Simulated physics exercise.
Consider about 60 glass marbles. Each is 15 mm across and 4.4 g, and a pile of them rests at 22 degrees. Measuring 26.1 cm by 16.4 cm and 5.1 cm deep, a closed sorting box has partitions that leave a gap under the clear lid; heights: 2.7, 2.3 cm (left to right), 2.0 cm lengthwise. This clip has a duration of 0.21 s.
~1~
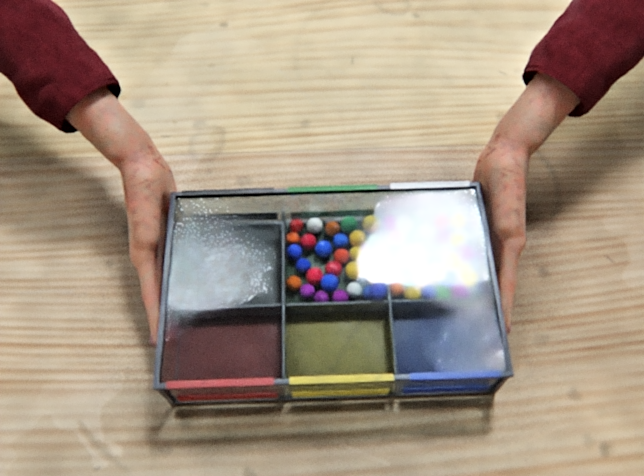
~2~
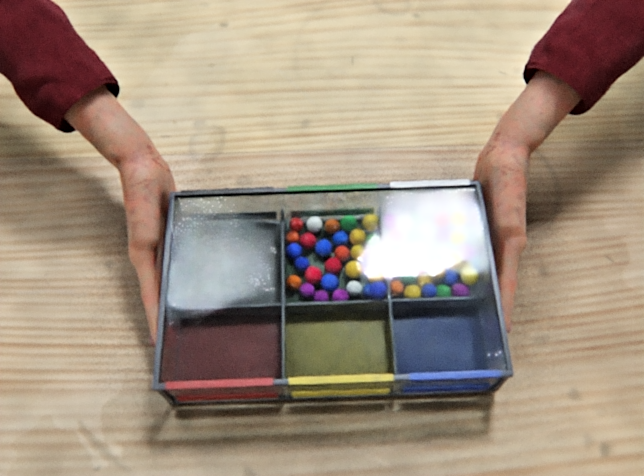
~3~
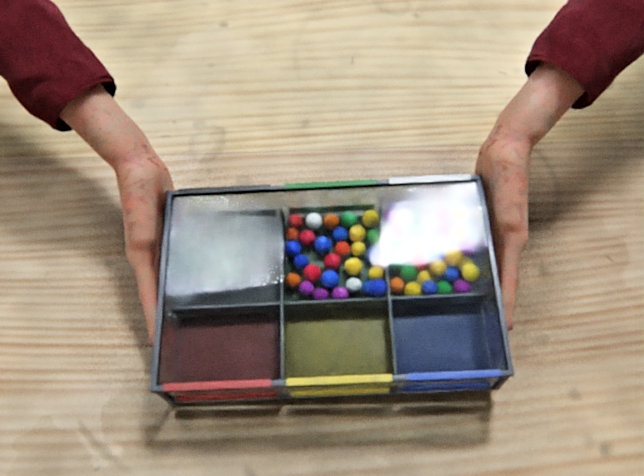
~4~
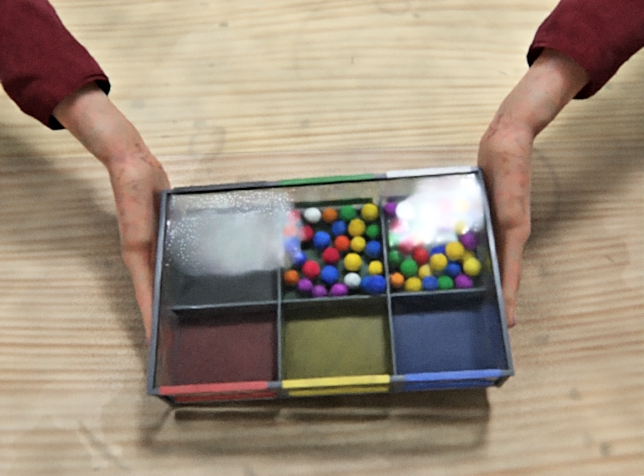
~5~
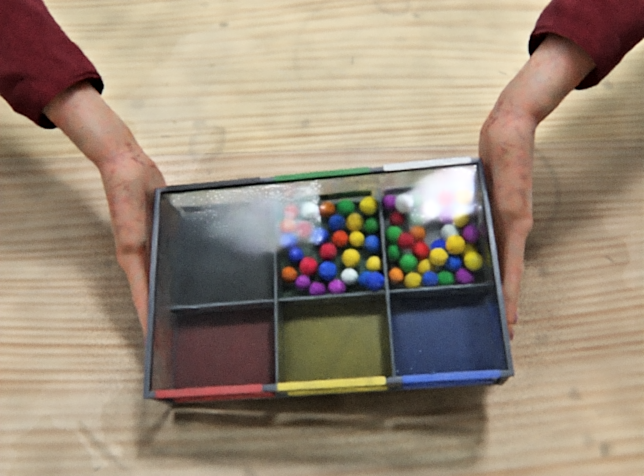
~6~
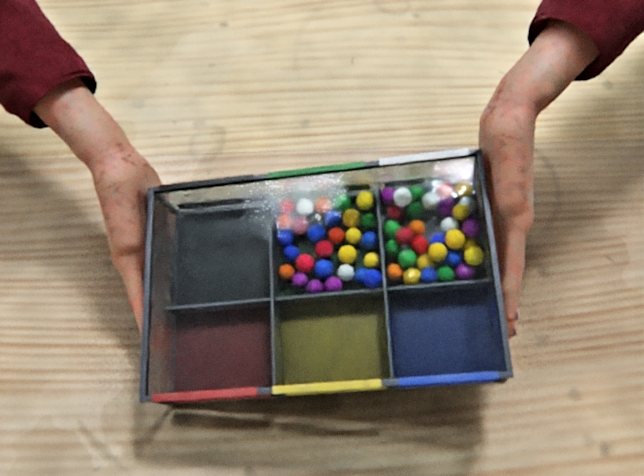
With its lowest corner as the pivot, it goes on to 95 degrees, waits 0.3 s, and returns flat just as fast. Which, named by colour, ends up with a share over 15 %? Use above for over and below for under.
Verdicts: Red above, blue below, green below, yellow above, white below, black below.
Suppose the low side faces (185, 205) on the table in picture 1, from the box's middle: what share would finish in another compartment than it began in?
Estimate: Near 70 per cent.
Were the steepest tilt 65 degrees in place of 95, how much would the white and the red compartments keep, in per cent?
Then: White 40; red 10.
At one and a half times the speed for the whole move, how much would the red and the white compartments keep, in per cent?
I'd expect red at 75 percent and white at 0 percent.
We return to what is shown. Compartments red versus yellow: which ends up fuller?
The red one.
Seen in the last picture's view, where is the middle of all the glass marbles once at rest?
I'd put it at about (239, 359).
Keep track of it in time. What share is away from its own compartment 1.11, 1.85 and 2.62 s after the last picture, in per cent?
Around 70, then 100, then 100.
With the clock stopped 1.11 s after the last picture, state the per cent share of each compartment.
It splits as red 25, blue 5, green 20, yellow 30, white 15 and black 5 percent.
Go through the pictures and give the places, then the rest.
The first picture shows box tilt 0 degrees, front corners at (160, 384) and (507, 372); green 45 %, white 55 %.
The second picture shows box tilt 1 degrees, front corners at (159, 385) and (507, 372).
The third picture shows box tilt 3 degrees, front corners at (157, 386) and (508, 371).
The fourth picture shows box tilt 6 degrees, front corners at (153, 389) and (508, 370), lowest corner left front.
The fifth picture shows box tilt 10 degrees, front corners at (150, 393) and (508, 371), lowest corner left front.
The sixth picture shows box tilt 14 degrees, front corners at (146, 396) and (507, 372), lowest corner left front; green 45 %, white 55 %.
Then, 1.11 s after the last picture, tilt 95 degrees; red 25 %, blue 5 %, green 20 %, yellow 30 %, white 15 %, black 5 %.
Then, 1.85 s after the last picture, tilt 50 degrees; red 75 %, yellow 25 %.
Then, 2.62 s after the last picture, tilt 0 degrees; red 75 %, yellow 25 %.
In the end, red 75 %, blue 0 %, green 0 %, yellow 25 %, white 0 %, black 0 %.
